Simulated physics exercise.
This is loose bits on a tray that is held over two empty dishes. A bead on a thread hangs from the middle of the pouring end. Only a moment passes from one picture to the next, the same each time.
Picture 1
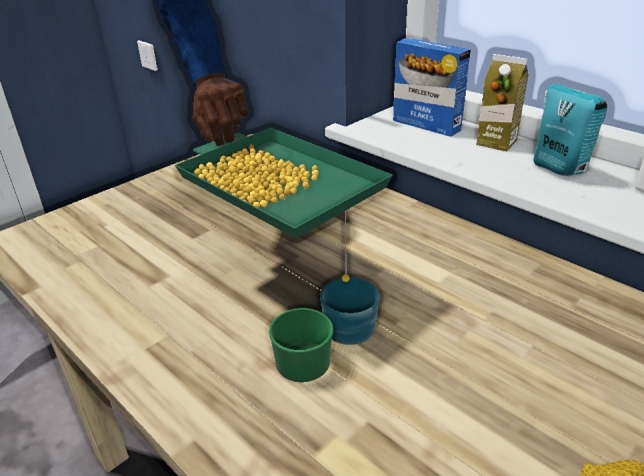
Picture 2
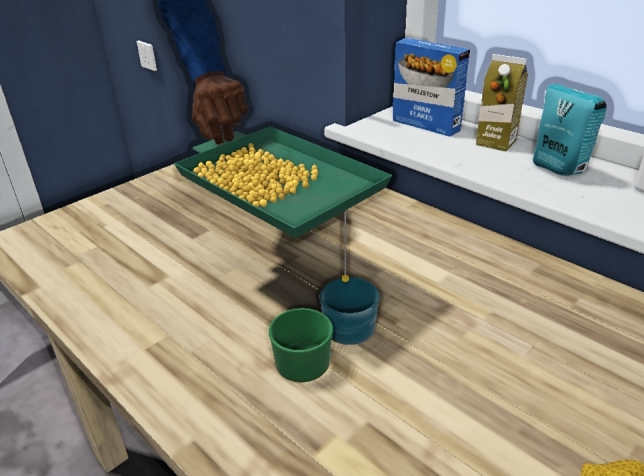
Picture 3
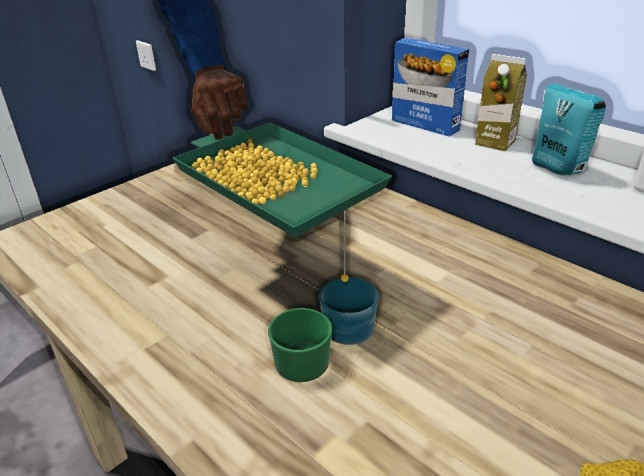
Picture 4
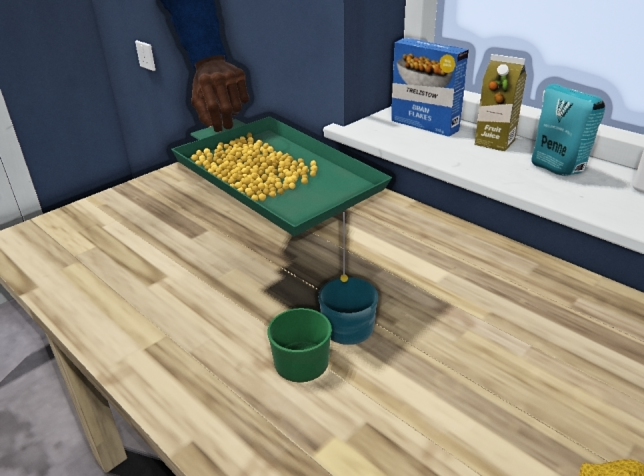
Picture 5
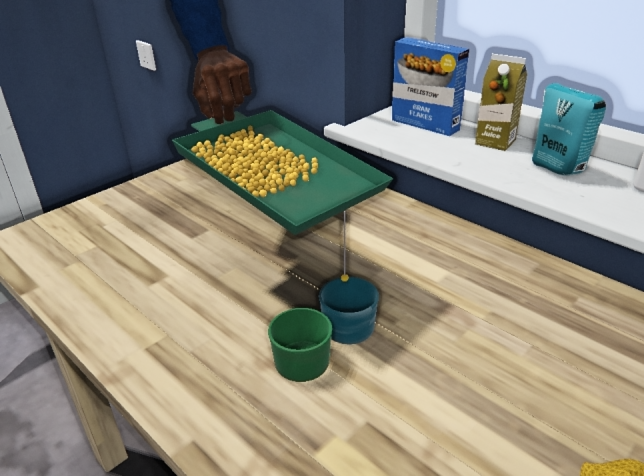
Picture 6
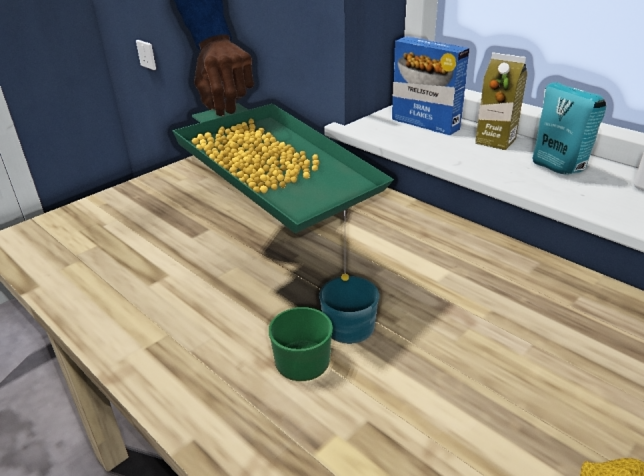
At a wooden table, a hand slightly tilting a green tray of yellow puffed balls above two empty dishes, right corner lowest.
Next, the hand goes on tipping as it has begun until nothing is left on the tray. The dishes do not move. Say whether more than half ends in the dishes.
The two hold under half of the load.
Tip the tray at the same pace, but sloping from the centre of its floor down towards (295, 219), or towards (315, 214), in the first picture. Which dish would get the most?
First the dish on the left, then the dish on the left.
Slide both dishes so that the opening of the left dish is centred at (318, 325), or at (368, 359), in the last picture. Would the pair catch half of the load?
The first try: The smaller part. The second: Under half.
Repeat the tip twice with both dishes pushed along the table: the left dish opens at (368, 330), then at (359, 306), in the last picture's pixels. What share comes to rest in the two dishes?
First some 20, then 80 per cent.
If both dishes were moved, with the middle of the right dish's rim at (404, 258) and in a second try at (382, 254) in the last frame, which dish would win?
The first try: The right one. The second: The right-hand dish.
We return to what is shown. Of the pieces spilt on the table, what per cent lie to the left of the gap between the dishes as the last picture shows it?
Some 0 per cent.
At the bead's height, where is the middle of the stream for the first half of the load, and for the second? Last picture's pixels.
First near (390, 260), later near (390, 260).
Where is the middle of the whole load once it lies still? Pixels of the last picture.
Near (409, 305).
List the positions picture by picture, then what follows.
Corners of the pouring end at (295, 224) and (386, 175), level; middle of the load at (258, 177), puffed corn balls; left dish at (323, 357); right dish at (371, 321); bead on its thread at (346, 278), in the first picture.
Corners of the pouring end at (295, 224) and (386, 175), level; middle of the load at (257, 176), in the second picture.
Corners of the pouring end at (295, 223) and (385, 176), tipped barely, lowest at the right corner; middle of the load at (256, 173), in the third picture.
Corners of the pouring end at (295, 222) and (386, 177), tipped a little, lowest at the right corner; middle of the load at (256, 168), in the fourth picture.
Corners of the pouring end at (296, 221) and (387, 178), tipped a little, lowest at the right corner; middle of the load at (257, 163), in the fifth picture.
Corners of the pouring end at (298, 220) and (387, 178), tipped a little, lowest at the right corner; middle of the load at (257, 157); left dish at (323, 356); right dish at (370, 320), in the sixth picture.
Soon after the last picture, tray tipped steeply; nearly all on the tray; a stray few outside both; a stray few in the air.
A little later, tray tipped right over; about a third on the tray; a stray few in the right dish; about a quarter outside both; about a third in the air.
Later still, tray tipped past a quarter turn; a small part in the right dish; nearly all outside both.
At rest, tray tipped past a quarter turn; none in the left dish; a small part in the right dish; nearly all outside both.
